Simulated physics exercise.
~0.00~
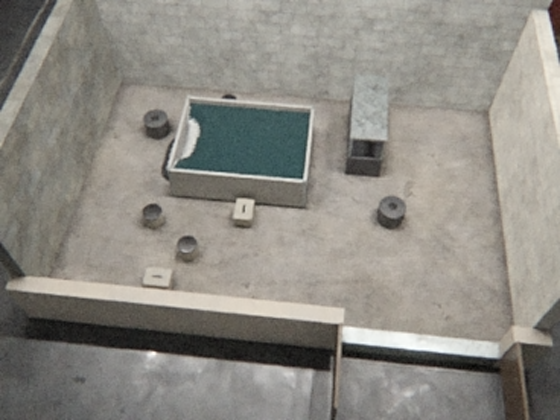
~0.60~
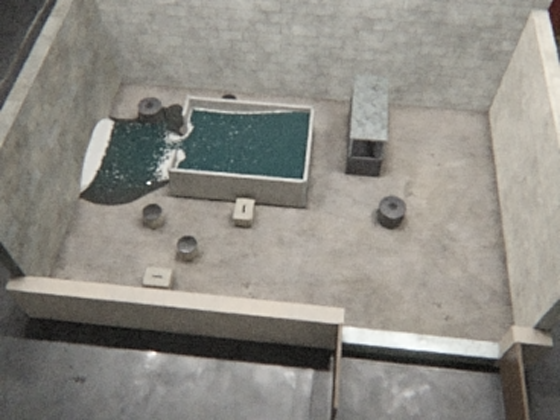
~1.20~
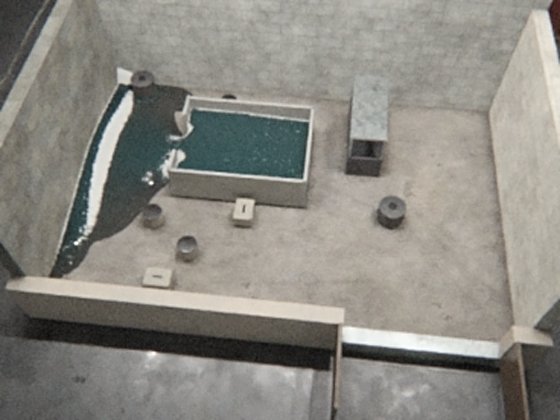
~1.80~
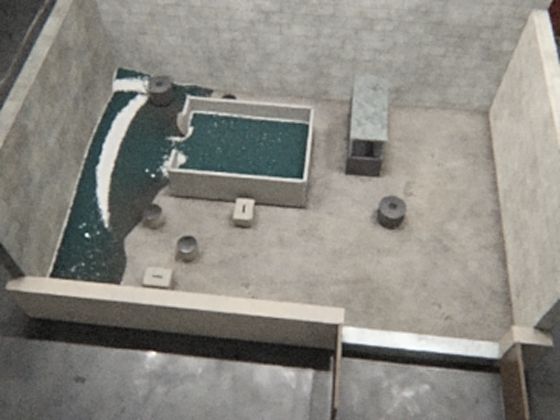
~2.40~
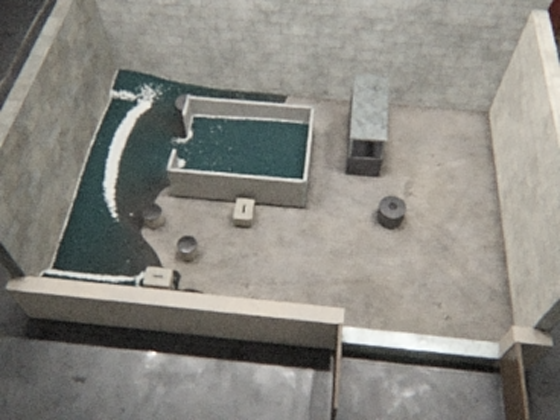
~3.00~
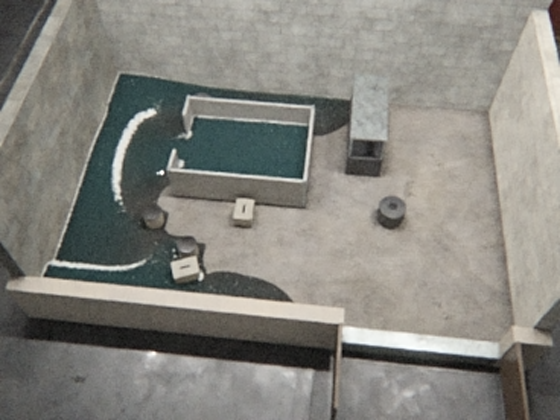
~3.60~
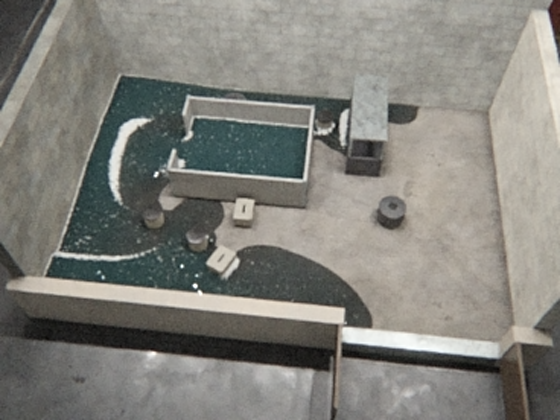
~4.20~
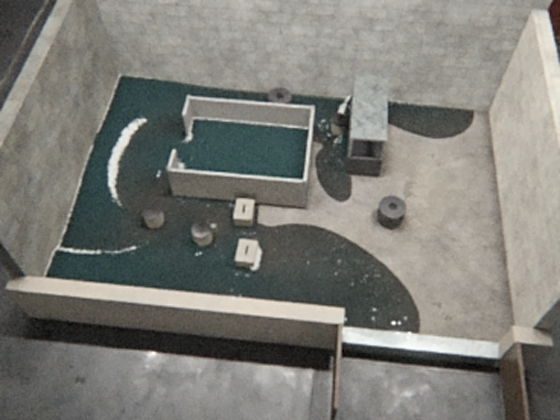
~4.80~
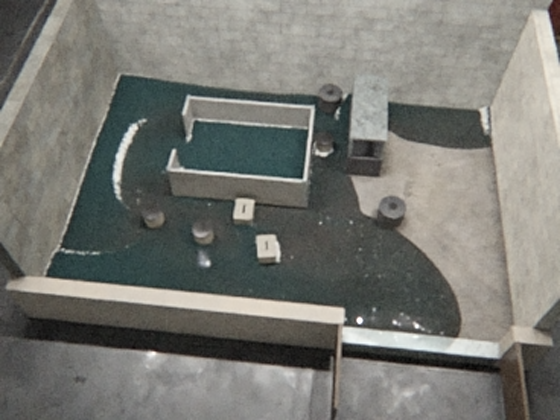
At the start, a walled floor seen from above holds a rectangular tank of dark green water, with small round tubs, pale boxes and a grey-topped stand around it. The tank's left side gives way, and water pours out toward the left wall. It spreads along that wall to the front corner, then runs rightward behind and in front of the tank. A pale box at the front slides right, while a dark tub drifts along the back. By the end, water covers most of the floor, leaving a dry patch at the right.
